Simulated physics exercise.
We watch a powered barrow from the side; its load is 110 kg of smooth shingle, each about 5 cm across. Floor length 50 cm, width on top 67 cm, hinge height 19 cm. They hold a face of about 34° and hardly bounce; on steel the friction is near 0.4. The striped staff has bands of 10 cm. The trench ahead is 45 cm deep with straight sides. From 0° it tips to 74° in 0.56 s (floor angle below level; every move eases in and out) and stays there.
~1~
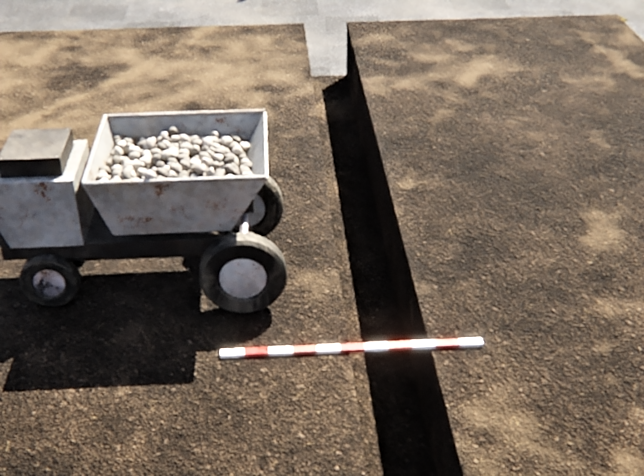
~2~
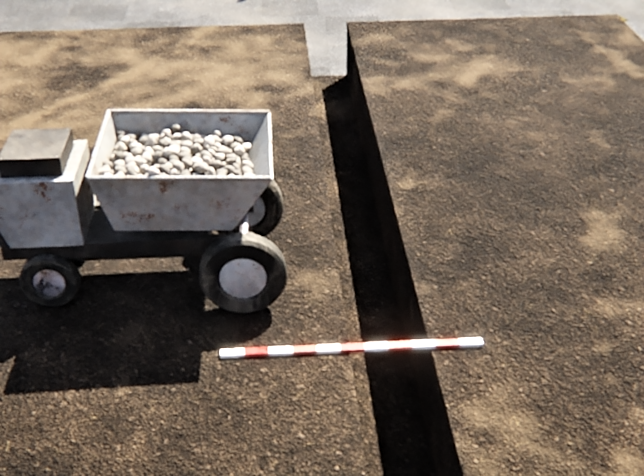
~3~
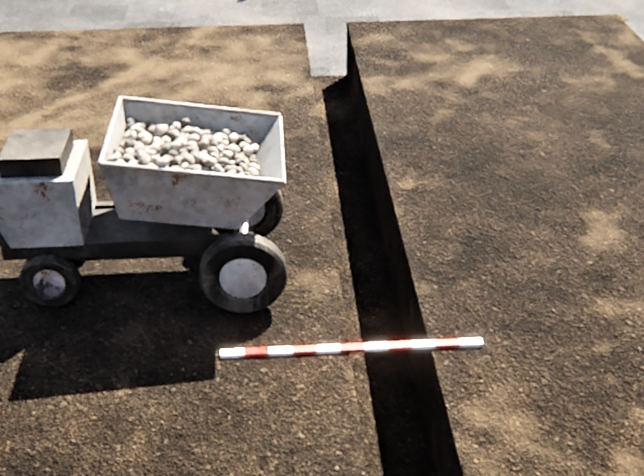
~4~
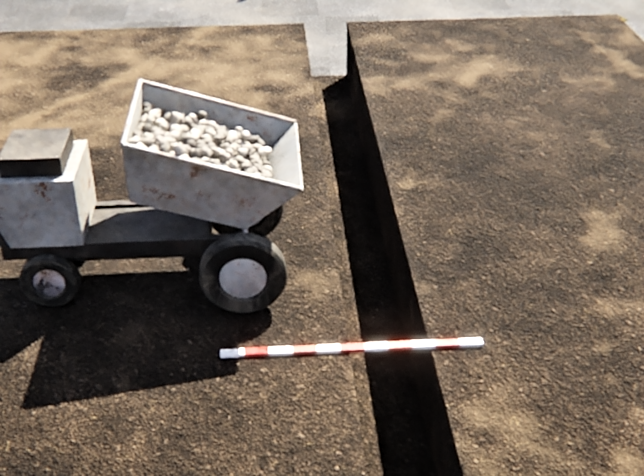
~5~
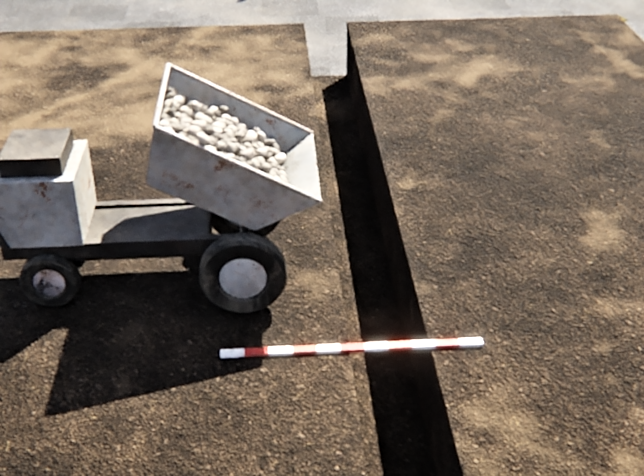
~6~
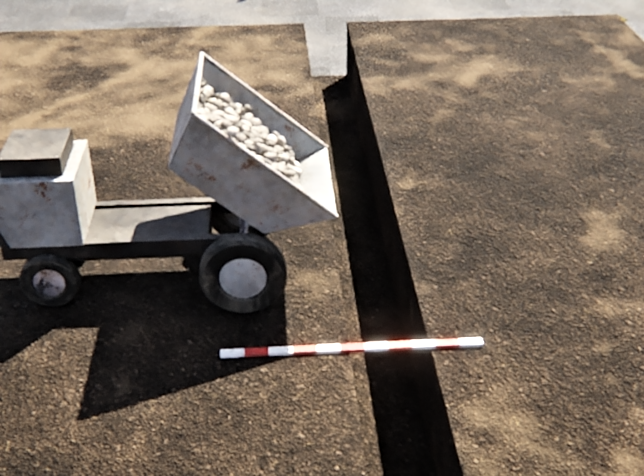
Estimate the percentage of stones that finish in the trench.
About 56 per cent.
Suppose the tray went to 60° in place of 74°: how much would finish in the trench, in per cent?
In that case some 40 per cent.
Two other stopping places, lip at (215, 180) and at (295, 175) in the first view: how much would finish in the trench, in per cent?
About 90 and 30 per cent.
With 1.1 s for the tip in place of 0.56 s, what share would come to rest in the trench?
It would be near 80 per cent.
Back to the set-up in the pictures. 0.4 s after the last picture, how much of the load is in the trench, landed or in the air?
About 30 per cent by then.
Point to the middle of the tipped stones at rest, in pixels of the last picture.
Around (402, 323).
Then, 0.1 s after the last picture the floor is at 62°, 100 % in the tray; the foremost stones are at (336, 216).
Then, 0.4 s after the last picture the floor is at 74°, 67 % in the tray, 28 % in the trench, 5 % past the trench; the foremost stones are at (430, 271).
Then, 0.7 s after the last picture the floor is at 74°, 14 % in the tray, 43 % in the trench, 44 % past the trench; the foremost stones are at (606, 261).
Then, 2.7 s after the last picture the floor is at 74°, 0 % in the tray, 56 % in the trench, 44 % past the trench; the foremost stones are past the picture's edge.
